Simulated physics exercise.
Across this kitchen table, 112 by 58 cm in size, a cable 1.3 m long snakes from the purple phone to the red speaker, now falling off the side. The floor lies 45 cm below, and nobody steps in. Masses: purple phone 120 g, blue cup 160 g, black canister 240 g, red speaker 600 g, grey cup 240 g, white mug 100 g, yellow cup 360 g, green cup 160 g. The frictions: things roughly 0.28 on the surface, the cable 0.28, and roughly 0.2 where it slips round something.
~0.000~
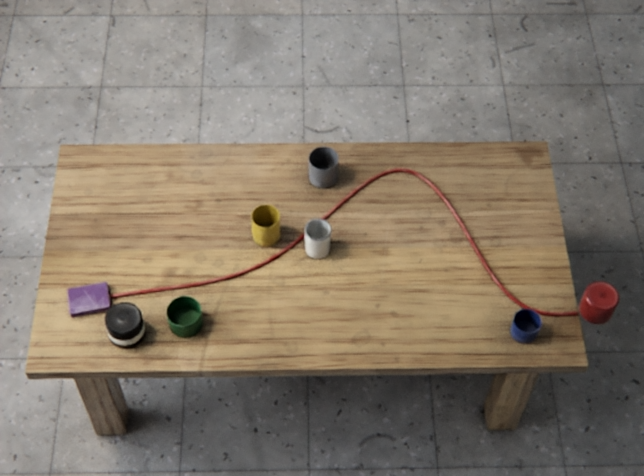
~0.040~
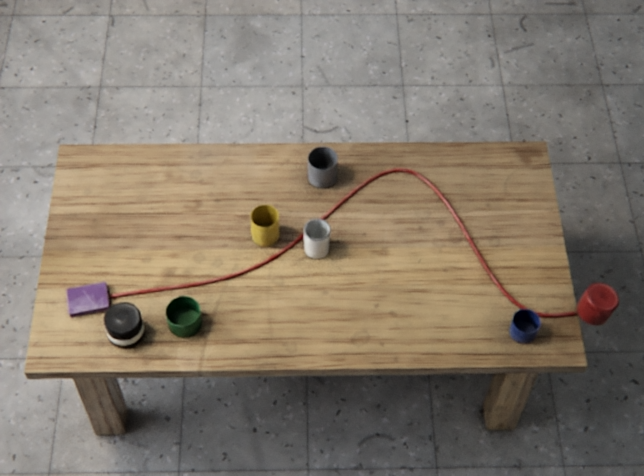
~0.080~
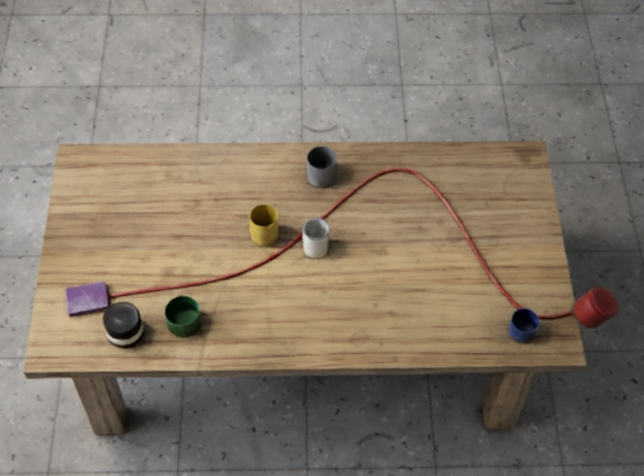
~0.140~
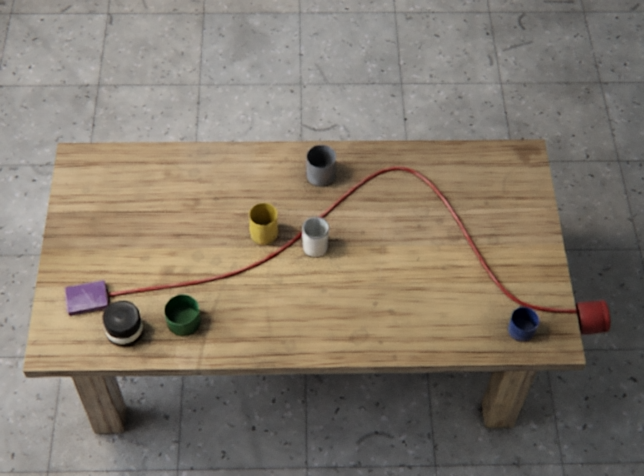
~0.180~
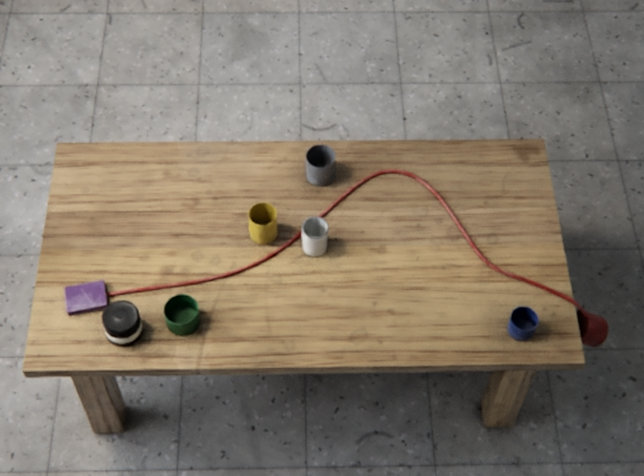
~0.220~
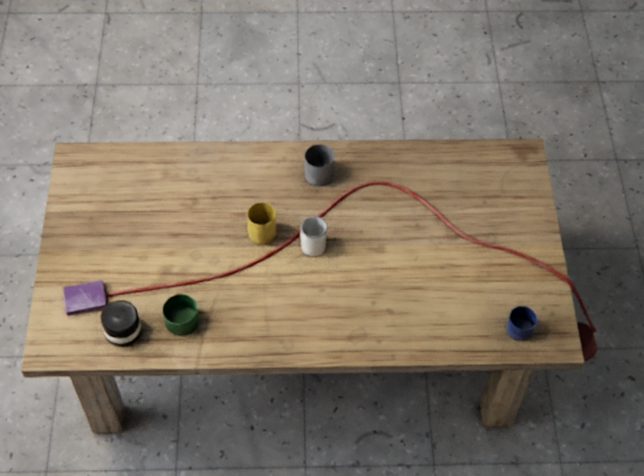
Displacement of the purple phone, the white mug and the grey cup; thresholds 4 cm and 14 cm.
Displacement: Purple phone - high; white mug - high; grey cup - low.
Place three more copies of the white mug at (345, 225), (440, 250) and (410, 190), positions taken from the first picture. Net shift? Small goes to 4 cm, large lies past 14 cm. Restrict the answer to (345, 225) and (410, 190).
Big and big.
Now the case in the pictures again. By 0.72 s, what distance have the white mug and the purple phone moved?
Shifts - white mug 30 cm, purple phone 40 cm.
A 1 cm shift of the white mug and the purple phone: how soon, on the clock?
Approx. times - white mug: 0.32 s, purple phone: 0.32 s.
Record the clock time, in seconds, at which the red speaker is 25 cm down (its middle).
0.28 s.
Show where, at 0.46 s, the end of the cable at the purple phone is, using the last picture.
Estimated pixel: (210, 262).
By 0.5 s, the cable's tail end at (210, 262); purple phone 22 cm off its start, white mug on its side, 16 cm off its start, red speaker over the edge.
By 0.7 s, the cable's tail end at (271, 246); purple phone 38 cm off its start, white mug on its side, 31 cm off its start, red speaker over the edge.
By 1.0 s, the cable's tail end at (271, 246); white mug over the edge, purple phone 38 cm off its start at (266, 259), red speaker over the edge.
By 1.2 s, the cable's tail end at (272, 246); white mug over the edge, purple phone 38 cm off its start, red speaker over the edge.
By 2.4 s, the cable's tail end at (272, 246); white mug over the edge, purple phone 38 cm off its start at (266, 260), grey cup 0 cm off its start at (319, 156), red speaker over the edge.
